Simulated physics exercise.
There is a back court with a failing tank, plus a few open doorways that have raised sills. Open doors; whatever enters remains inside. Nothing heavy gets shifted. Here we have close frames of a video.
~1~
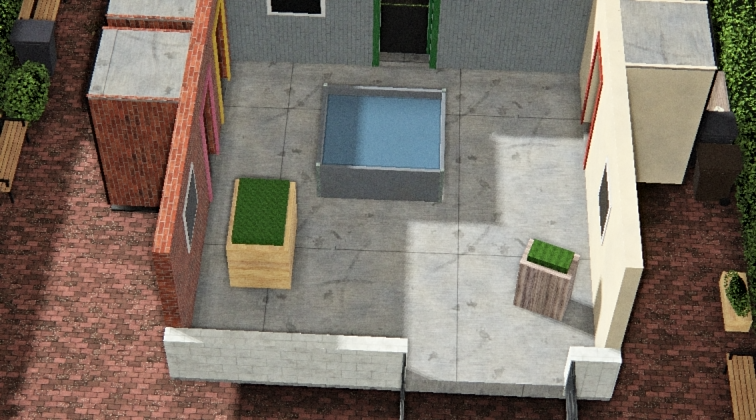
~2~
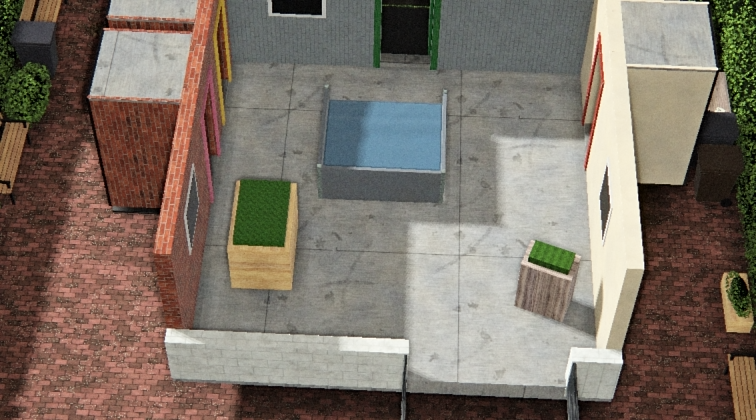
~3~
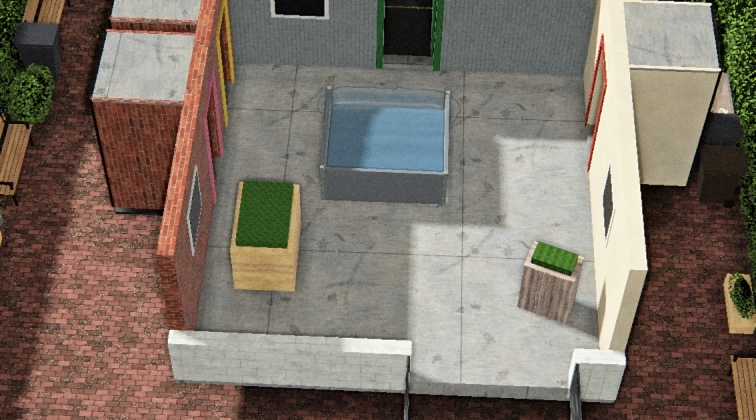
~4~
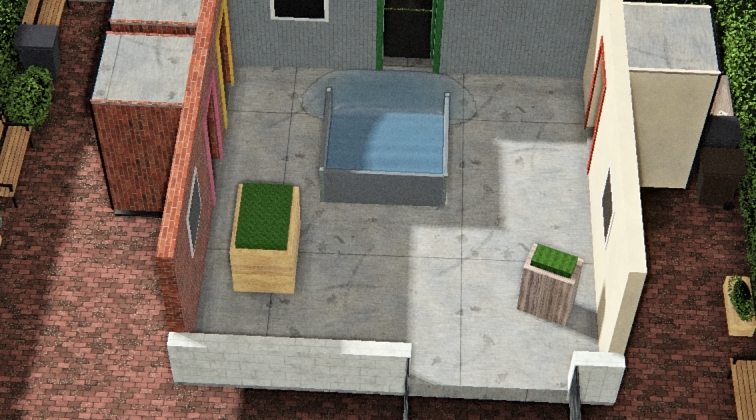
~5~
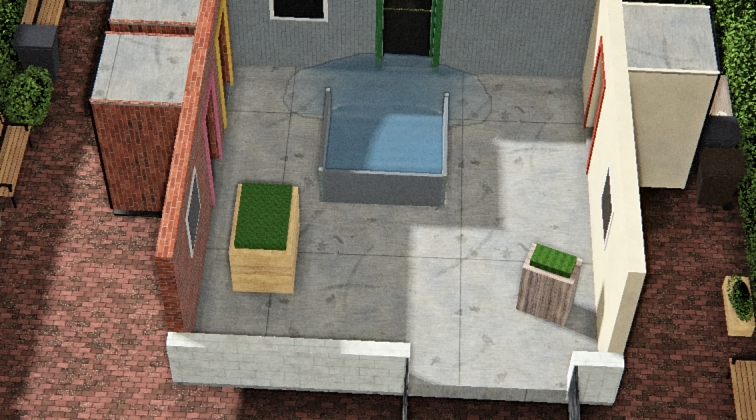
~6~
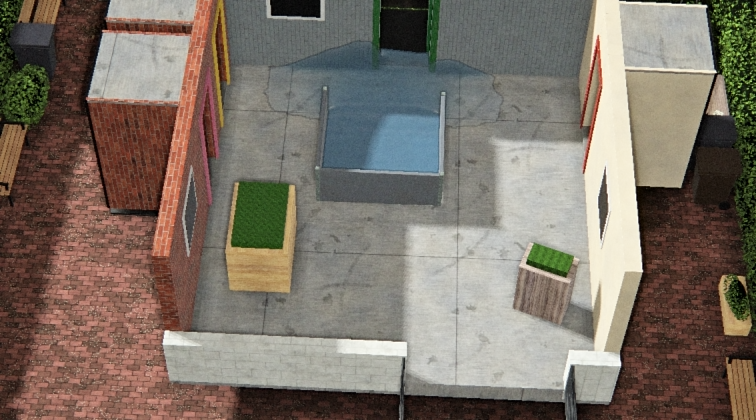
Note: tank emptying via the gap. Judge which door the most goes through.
The most goes through the green door.
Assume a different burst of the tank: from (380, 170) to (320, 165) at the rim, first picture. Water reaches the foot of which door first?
That would be the one in pink.
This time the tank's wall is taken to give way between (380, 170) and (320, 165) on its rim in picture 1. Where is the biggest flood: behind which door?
That is the one in pink.
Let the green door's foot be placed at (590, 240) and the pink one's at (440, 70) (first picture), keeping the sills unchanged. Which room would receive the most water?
My bet is the one in pink.
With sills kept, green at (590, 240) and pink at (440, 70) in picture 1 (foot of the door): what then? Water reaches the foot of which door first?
The pink-painted one.
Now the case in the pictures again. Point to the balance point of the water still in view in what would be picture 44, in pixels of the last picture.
My reading is close to (388, 178).
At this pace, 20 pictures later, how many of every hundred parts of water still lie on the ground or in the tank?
About 72 per cent.
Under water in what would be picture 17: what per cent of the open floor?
I make it 25 per cent.
A moment on, water covers 15 % of the floor; green door a lot in, pink door not reached, yellow door not reached, red door not reached.
Next, water covers 25 % of the floor; green door a lot in, pink door wet at the sill, nothing in, yellow door some in, red door wet at the sill, nothing in.
Then, water covers 45 % of the floor; green door a lot in, pink door a trickle in, yellow door a lot in, red door a trickle in.
Later, water covers 80 % of the floor; green door a lot in, pink door a trickle in, yellow door a lot in, red door a trickle in.
In the end, water covers 95 % of the floor; green door a lot in, pink door some in, yellow door a lot in, red door a trickle in; the green door has let in the most.
